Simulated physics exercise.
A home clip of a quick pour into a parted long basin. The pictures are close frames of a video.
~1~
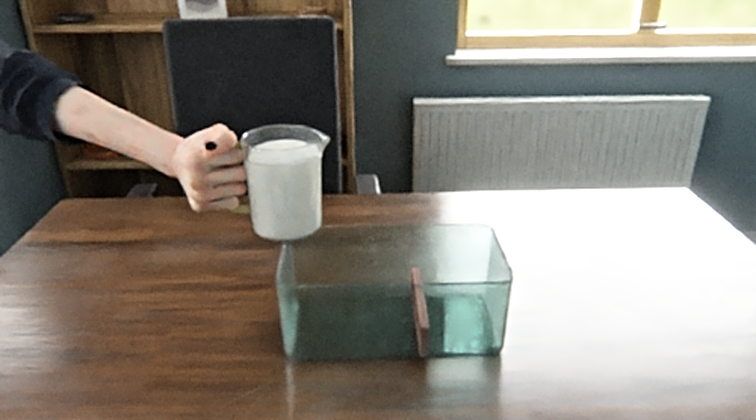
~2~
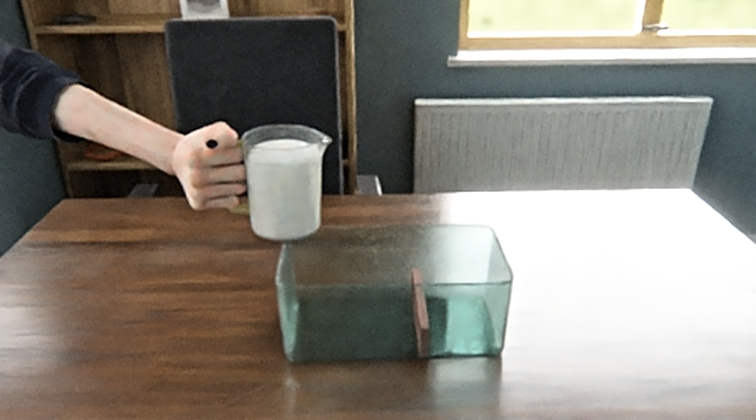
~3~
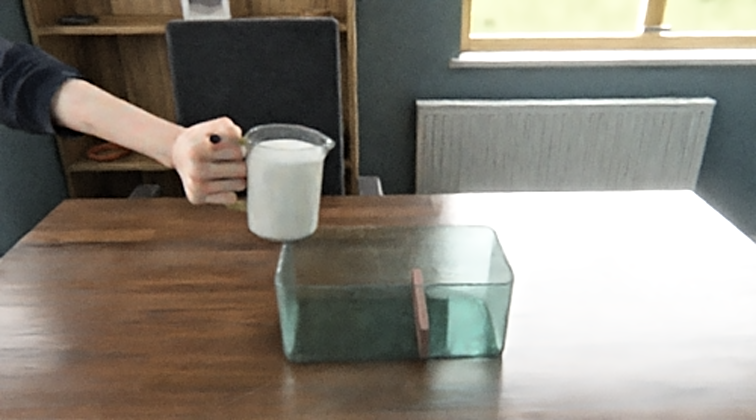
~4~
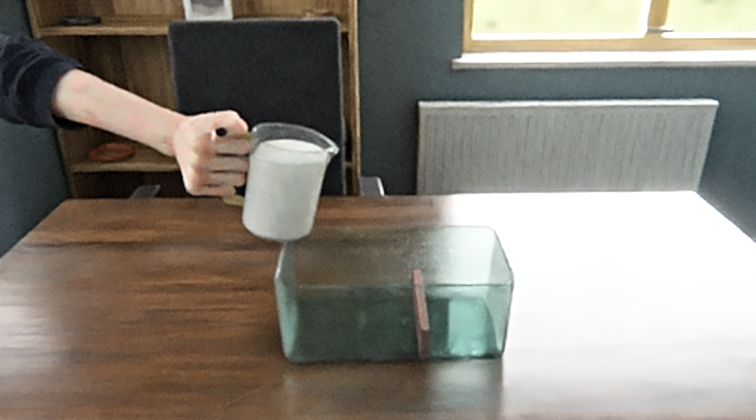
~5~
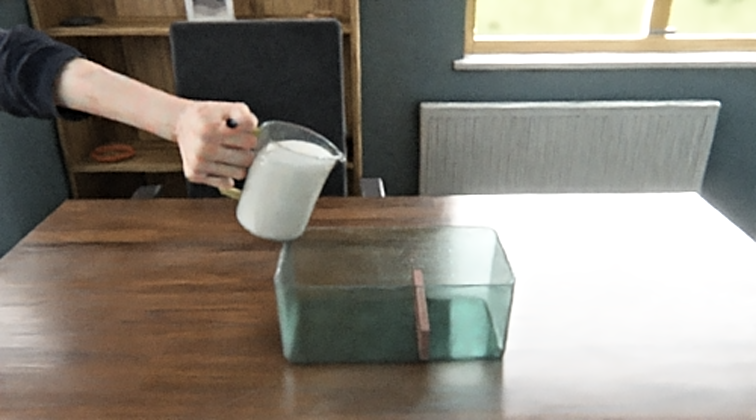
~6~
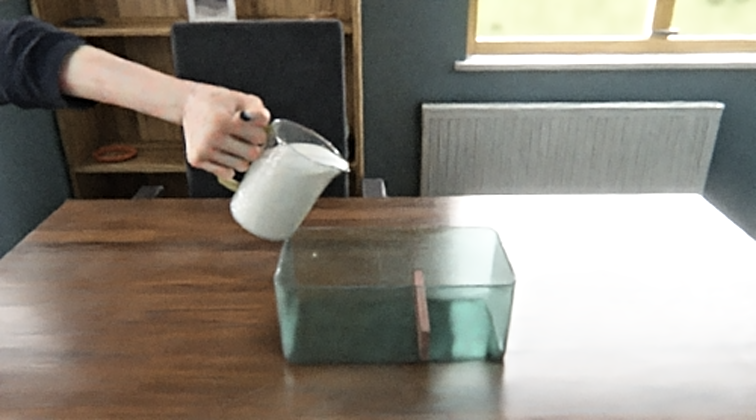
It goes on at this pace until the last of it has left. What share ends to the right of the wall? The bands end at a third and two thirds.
The share right of the wall is not even a third.
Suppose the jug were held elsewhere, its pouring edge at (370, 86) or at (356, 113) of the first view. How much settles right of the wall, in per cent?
Near 85 % and 40 %.
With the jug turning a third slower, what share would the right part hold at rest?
Close to 5 per cent.
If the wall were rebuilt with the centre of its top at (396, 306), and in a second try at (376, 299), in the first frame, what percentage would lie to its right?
Roughly 35 per cent, and 80 per cent.
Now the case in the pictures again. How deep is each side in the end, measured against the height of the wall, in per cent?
Some 40 per cent left and 0 right.
A moment on, the jug is tipped on its side and 63 per cent is still to pour, 18 is left of the wall and 0 right of it.
Next, the jug is tipped right over and 21 per cent is still to pour, 65 is left of the wall and 1 right of it.
Then the jug is tipped right over and 4 per cent is still to pour, 85 is left of the wall and 4 right of it.
Later the jug is tipped right over and 0 per cent is still to pour, 91 is left of the wall and 5 right of it.
In the end 92 per cent lies left of the wall, 5 right of it and 3 outside.
